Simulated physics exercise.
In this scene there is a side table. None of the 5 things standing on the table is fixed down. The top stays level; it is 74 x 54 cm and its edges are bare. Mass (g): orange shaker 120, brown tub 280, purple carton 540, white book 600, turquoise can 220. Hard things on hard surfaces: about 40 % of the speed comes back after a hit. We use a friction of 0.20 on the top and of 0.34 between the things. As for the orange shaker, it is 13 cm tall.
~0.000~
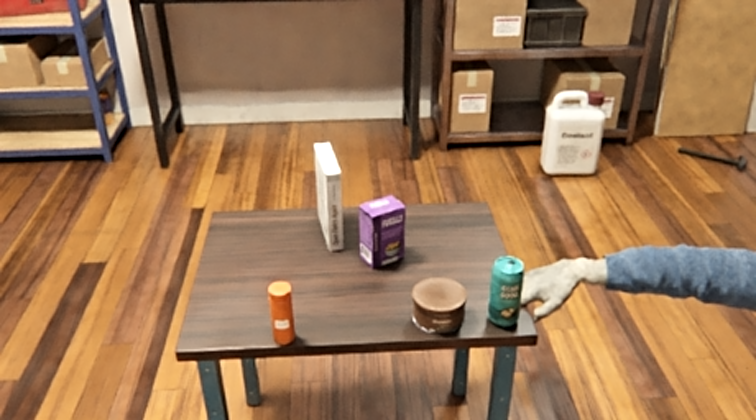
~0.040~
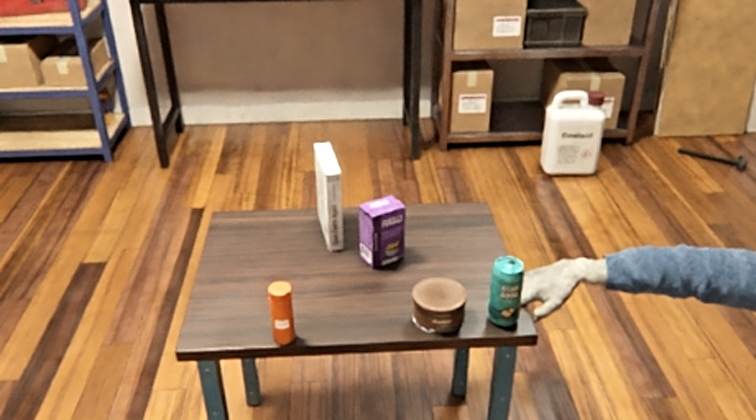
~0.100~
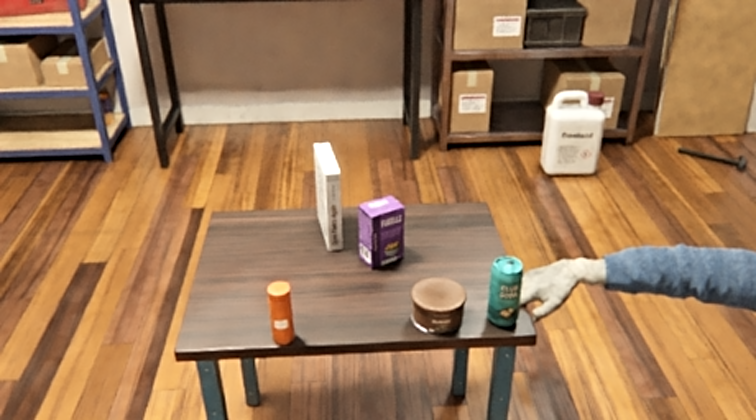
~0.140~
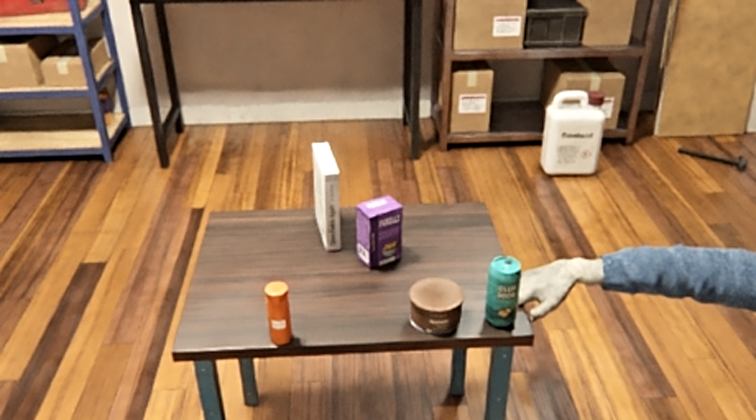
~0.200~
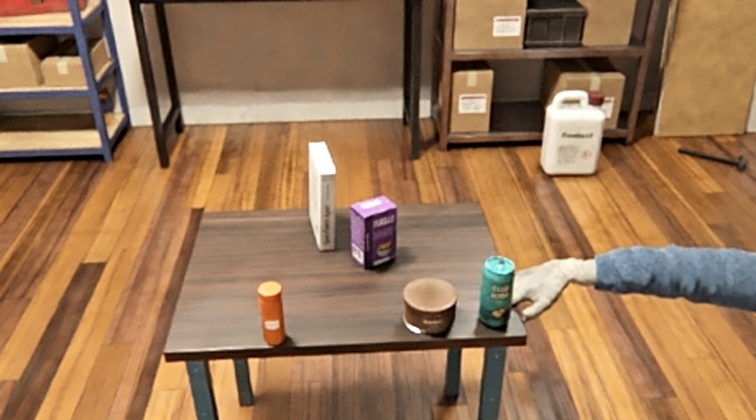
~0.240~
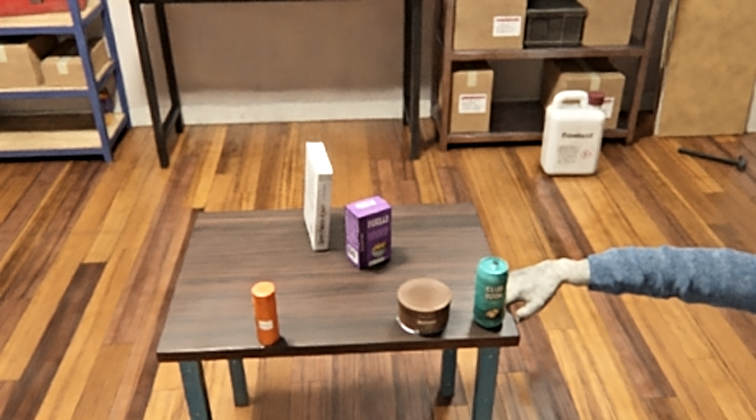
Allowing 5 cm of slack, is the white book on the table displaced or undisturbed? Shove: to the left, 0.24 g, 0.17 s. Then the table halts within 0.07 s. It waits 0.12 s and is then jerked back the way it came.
Watch it head away from home.
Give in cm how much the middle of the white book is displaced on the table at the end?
It ends about 17 centimetres from where it started.
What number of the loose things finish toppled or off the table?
That makes 1.
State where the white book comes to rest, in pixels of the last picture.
It stops at about (271, 235).
By 0.34 s, table shifted 5 cm.
By 0.64 s, white book tilted 68° near (287, 219).
By 0.74 s, white book on its side near (281, 228).
By 0.84 s, white book on its side near (276, 231).
When it is over (1.5 s), lying over on the table, white book; the other 4 within 5 cm of the start. End places, in pixels of the last picture, white book near (271, 235).
